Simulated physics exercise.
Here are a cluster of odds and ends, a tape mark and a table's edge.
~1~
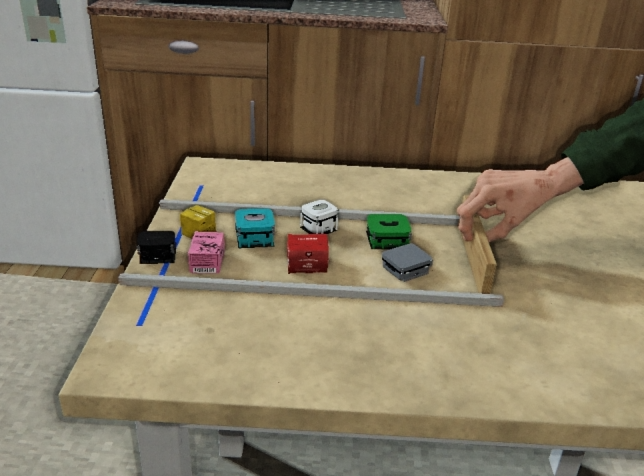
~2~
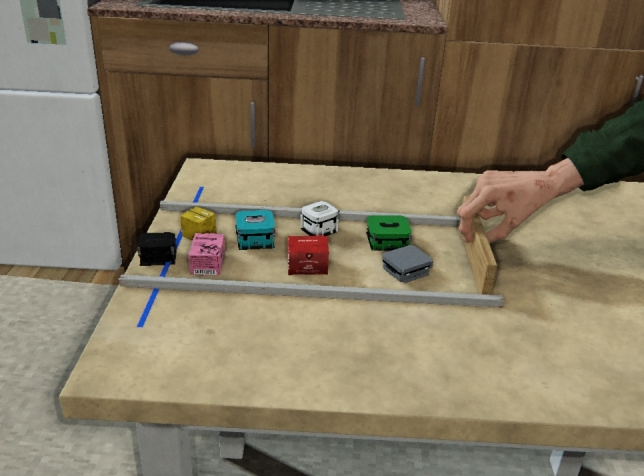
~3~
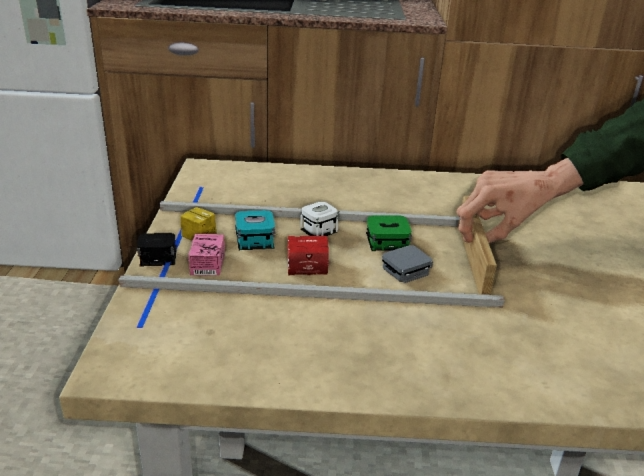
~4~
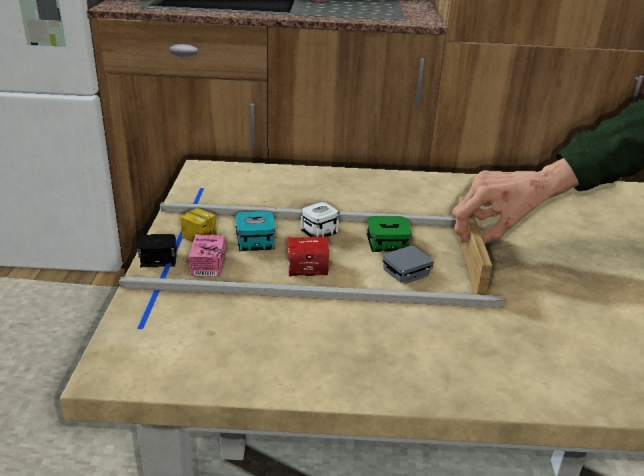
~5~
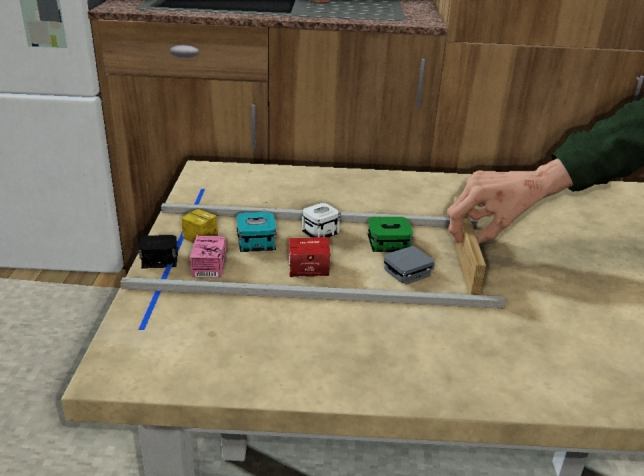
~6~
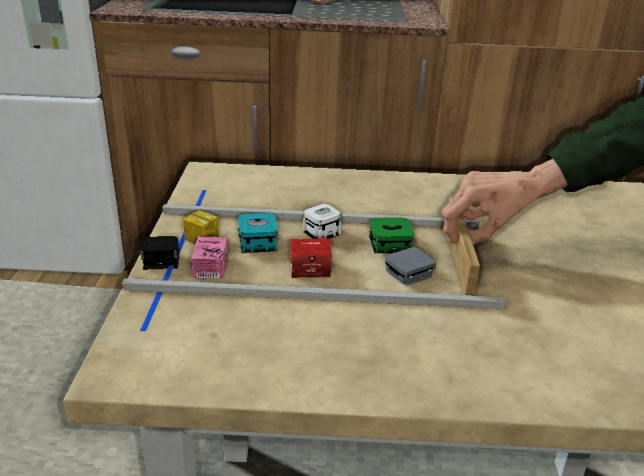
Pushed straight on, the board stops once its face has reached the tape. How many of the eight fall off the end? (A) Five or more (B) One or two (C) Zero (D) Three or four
Option A: Five or more.
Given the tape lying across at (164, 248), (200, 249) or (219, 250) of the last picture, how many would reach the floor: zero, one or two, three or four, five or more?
Counting what would fall each time, I get more than four; 3 or 4; three to four.
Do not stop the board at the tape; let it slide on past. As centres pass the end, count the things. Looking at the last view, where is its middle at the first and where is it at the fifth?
At (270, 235) for the first, at (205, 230) for the fifth.
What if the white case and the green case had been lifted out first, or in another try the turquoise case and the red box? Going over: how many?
In the first try 4, in the other 4.
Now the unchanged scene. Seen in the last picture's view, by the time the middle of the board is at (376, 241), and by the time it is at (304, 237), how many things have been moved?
3 and 7.
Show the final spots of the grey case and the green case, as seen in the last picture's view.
(157, 248) and (166, 224).
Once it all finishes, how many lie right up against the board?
2.
Soon after, none off yet; black case at rest near (161, 253); yellow box at rest near (201, 228); pink box at rest near (210, 258).
Then, none off yet; black case moved a little near (144, 253); yellow box moved about its own width near (179, 225); pink box moved about its own width near (175, 258).
By the end, the number that fall off is five or more; fallen, white case, red box, turquoise case, pink box, yellow box and black case.
